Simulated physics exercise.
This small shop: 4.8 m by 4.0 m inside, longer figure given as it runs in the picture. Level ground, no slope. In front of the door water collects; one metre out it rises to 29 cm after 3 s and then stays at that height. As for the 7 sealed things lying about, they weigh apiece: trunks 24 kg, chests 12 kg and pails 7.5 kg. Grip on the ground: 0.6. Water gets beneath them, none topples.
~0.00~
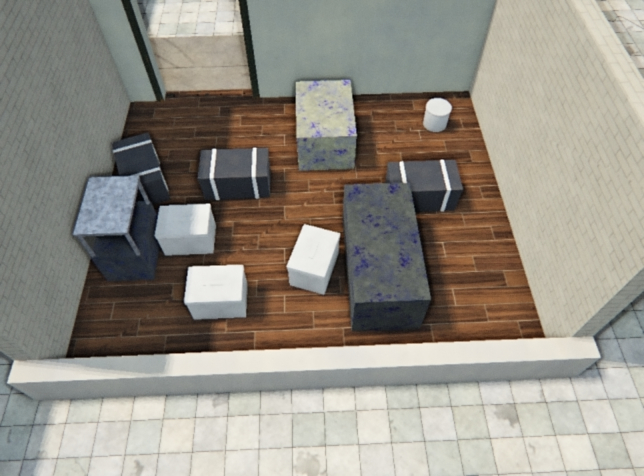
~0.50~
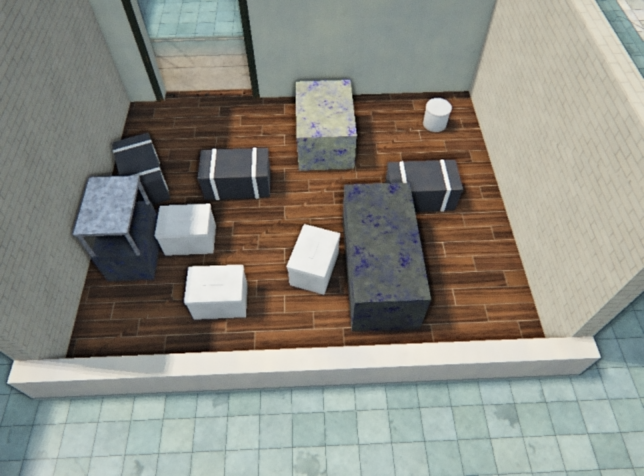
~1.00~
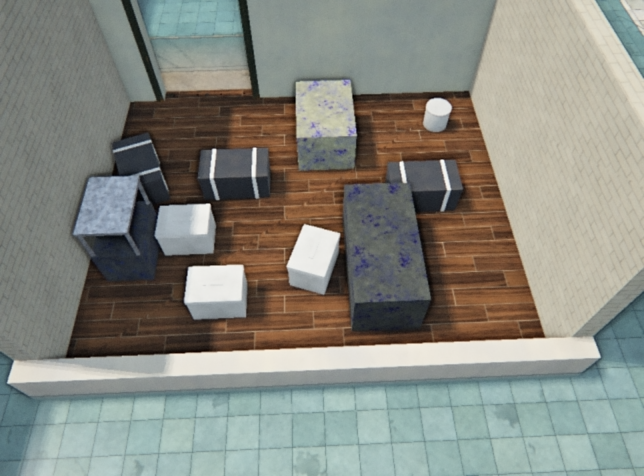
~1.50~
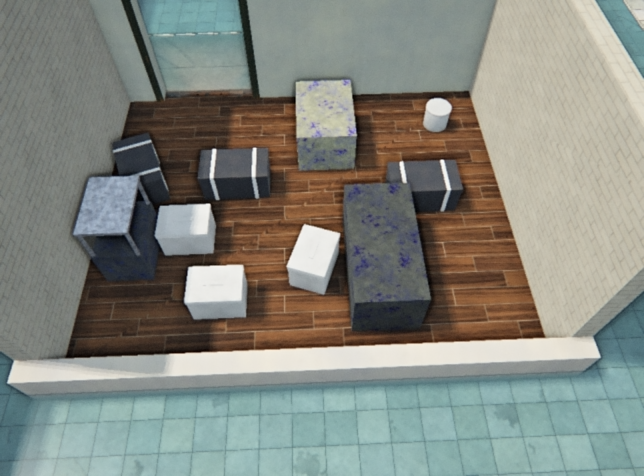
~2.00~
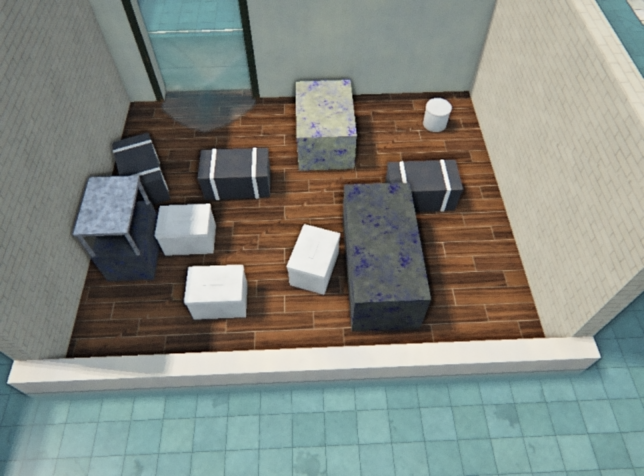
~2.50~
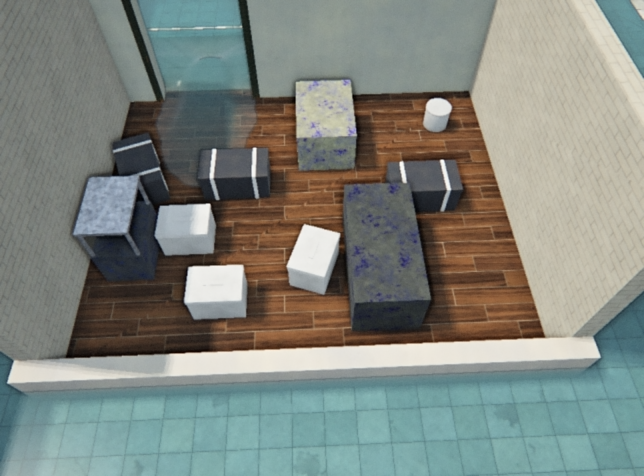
A small walled room with a wooden floor held scattered dark and white boxes that stayed still while water covered the tiles outside, then crept in through the doorway and spread across the floor nearby.
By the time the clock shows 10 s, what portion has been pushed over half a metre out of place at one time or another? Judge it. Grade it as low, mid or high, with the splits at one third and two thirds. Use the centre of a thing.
Grade: Mid, one to two thirds.
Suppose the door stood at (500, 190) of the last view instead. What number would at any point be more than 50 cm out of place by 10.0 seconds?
Result: 4 of them.
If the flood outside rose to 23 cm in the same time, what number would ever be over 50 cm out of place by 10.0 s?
That would give 4.
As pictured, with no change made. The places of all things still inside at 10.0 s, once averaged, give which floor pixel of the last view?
They average out to somewhere around (267, 248).
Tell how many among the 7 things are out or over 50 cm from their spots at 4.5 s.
The number comes to 2.
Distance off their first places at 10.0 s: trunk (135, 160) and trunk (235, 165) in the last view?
Net displacement, in order: 10 cm; 150 cm.
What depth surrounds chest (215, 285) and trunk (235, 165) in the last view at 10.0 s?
Around 23 cm and 21 cm.
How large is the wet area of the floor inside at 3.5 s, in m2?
My estimate is roughly 5.0 m2.
After 3.5 s 0 of 7 are over 50 cm from their spots; 0 afloat.
After 4.5 s 2 of 7 are over 50 cm from their spots; 2 afloat.
After 7.0 s 4 of 7 are over 50 cm from their spots; 5 afloat.
After 10.0 s 4 of 7 are over 50 cm from their spots, and 4 have been at some point; 5 afloat.
